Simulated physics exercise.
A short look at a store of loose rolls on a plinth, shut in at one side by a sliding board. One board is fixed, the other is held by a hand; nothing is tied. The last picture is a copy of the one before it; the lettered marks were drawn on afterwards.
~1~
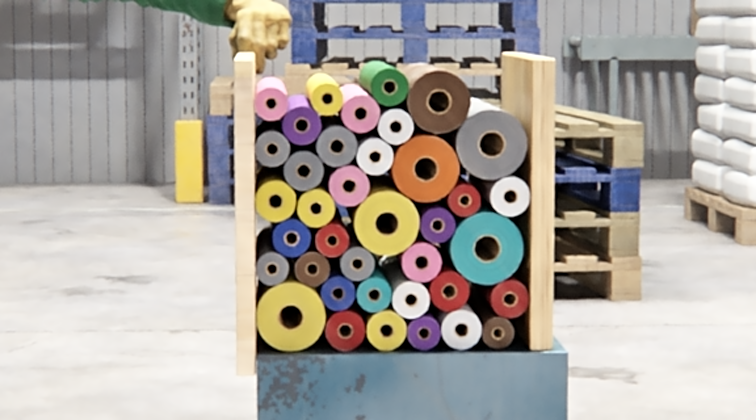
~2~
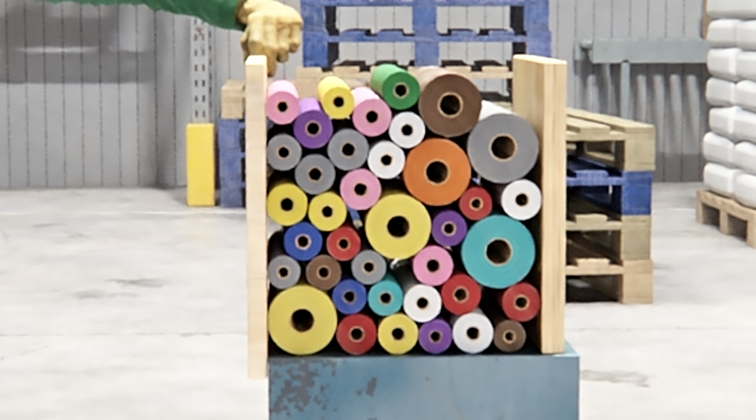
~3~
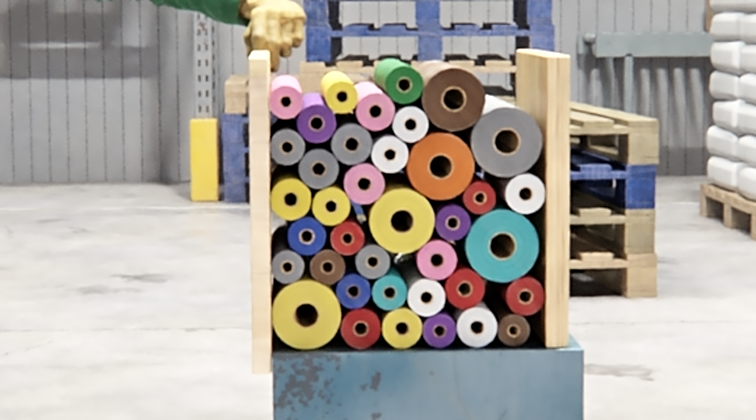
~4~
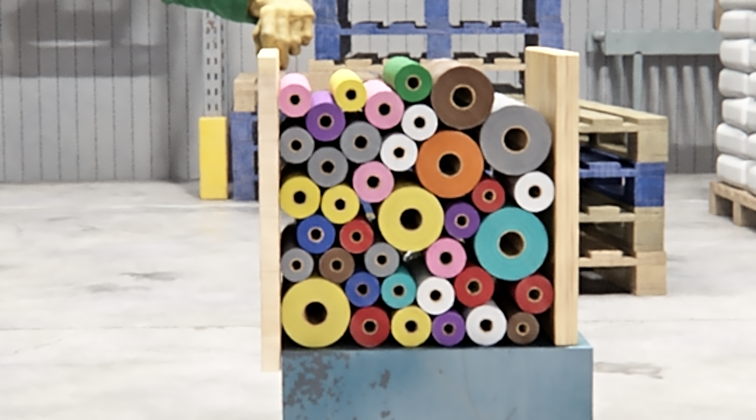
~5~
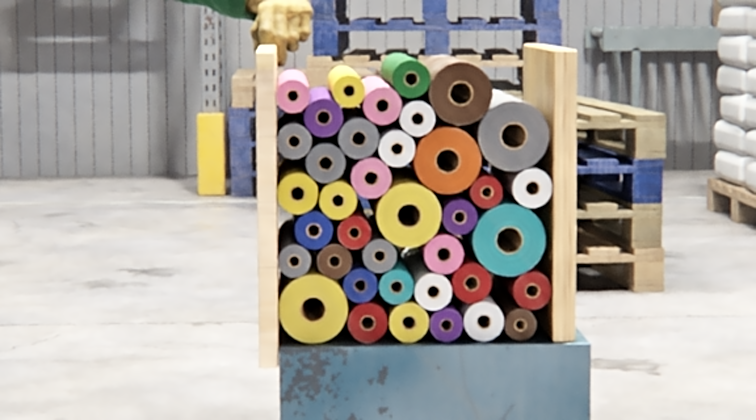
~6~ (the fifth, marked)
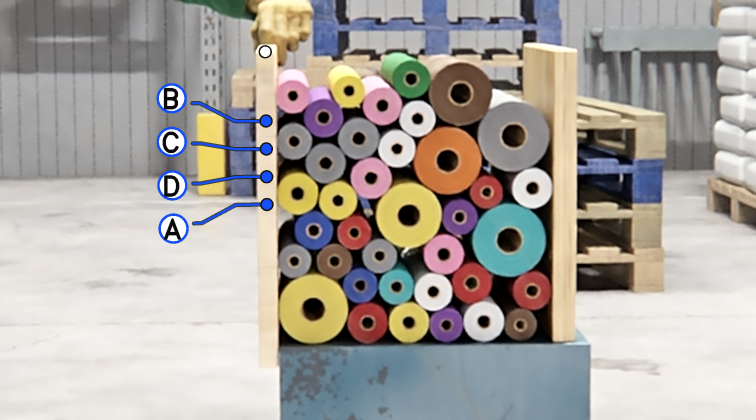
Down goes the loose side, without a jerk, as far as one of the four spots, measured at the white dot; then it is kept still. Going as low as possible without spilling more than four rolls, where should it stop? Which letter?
The answer is mark A.
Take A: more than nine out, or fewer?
At A, fewer than nine.
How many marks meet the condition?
Four of them.
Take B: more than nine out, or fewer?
At B, fewer than nine.
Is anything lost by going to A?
At A: Yes.
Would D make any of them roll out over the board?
Yes, at D.
On the marked copy, A at (267, 204); B at (266, 121); C at (266, 149); D at (266, 177); the white dot at (265, 52).
Following A. Soon after the start, top of the board (276, 121).
Later, top of the board (277, 199).
In the end, top of the board (277, 203), four out over the board.
As for the rest, B none out over the board; C one out over the board; D one out over the board.
